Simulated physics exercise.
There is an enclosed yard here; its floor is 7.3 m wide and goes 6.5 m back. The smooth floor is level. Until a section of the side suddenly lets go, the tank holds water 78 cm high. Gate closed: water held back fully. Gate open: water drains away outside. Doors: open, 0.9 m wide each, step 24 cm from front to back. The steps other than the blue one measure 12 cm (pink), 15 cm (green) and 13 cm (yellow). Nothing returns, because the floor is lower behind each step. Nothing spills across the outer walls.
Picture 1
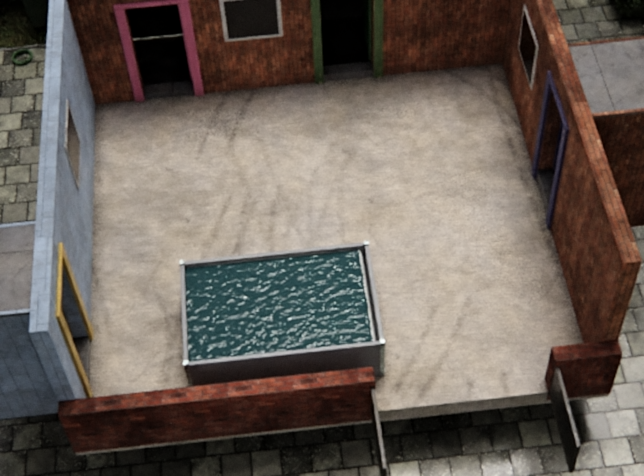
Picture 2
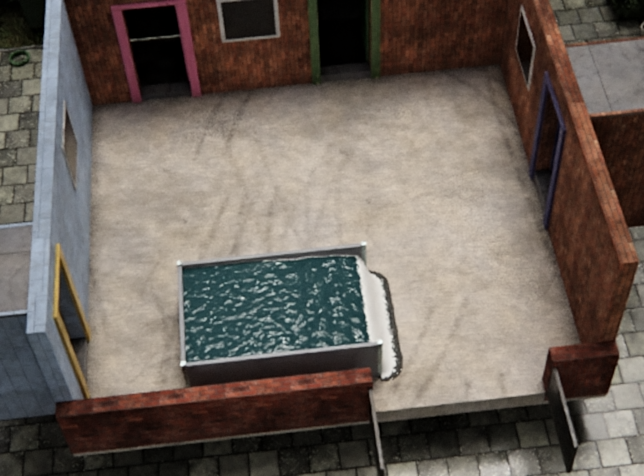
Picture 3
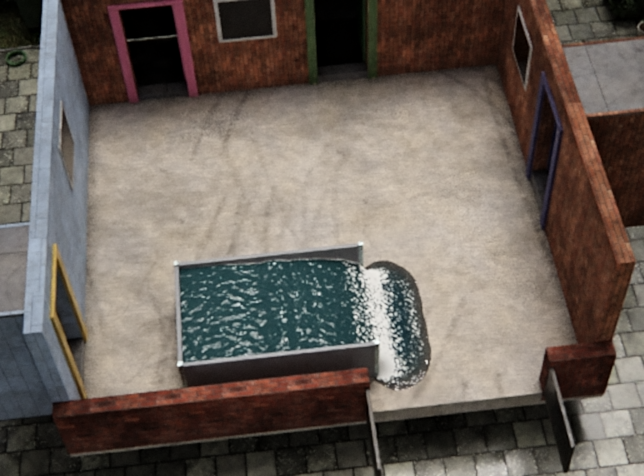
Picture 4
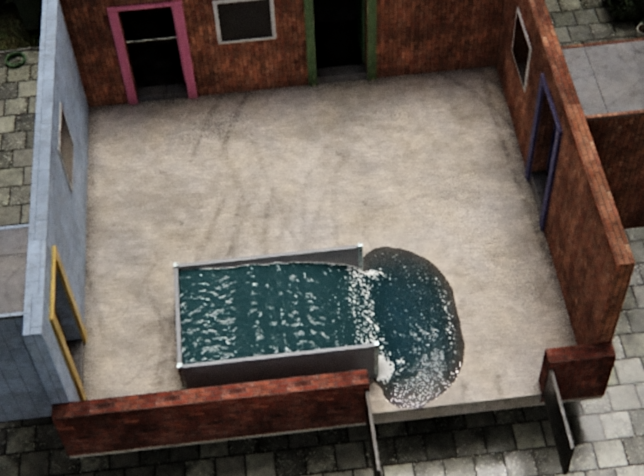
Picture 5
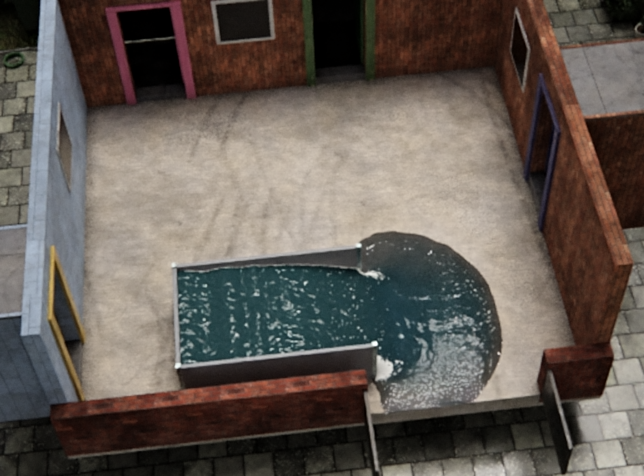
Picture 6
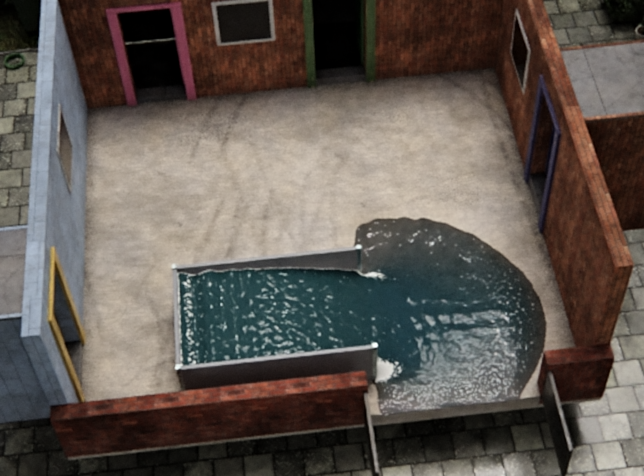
Dark green water pouring out of the right end of a rectangular tank and fanning across the floor of a walled yard.
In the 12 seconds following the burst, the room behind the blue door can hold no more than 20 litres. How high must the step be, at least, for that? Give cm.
About 18 cm.
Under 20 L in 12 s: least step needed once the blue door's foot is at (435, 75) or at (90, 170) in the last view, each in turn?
In turn: About 21 cm, about 10.0 cm.
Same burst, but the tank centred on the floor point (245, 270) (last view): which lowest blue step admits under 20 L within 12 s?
That setup calls for roughly 30 cm.
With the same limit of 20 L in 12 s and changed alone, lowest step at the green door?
For green, a step near 9.0 cm.
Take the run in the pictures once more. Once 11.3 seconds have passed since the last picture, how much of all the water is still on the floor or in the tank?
Share still there: Approx. 66 percent.
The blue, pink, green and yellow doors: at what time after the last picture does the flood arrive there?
Blue 0.5 seconds, pink 4.5 seconds, green 2.8 seconds, yellow 8.0 seconds.
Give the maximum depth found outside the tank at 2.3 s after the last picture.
About 35 cm.
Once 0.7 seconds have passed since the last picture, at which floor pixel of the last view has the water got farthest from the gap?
Near pixel (525, 189).
Then, 0.7 s after the last picture water covers 25 % of the floor, deepest (46 cm) near (579, 377); 15 cm at the blue door, 0 litres in over its 22 cm step.
Then, 2.3 s after the last picture water covers 35 % of the floor, deepest (35 cm) near (579, 377); 23 cm at the blue door, 4 litres in over its 22 cm step.
Then, 11.3 s after the last picture water covers 95 % of the floor, deepest (15 cm) near (82, 432); 6 cm at the blue door, 5 litres in over its 22 cm step.
At the blue door as built, the water peaked near 25 cm, 1.5 s after the last picture.
With a step of 16 cm, 32 litres would have come in within the 12 s; with 21.5 cm, 7 litres. So under 20 litres takes about 18 cm.
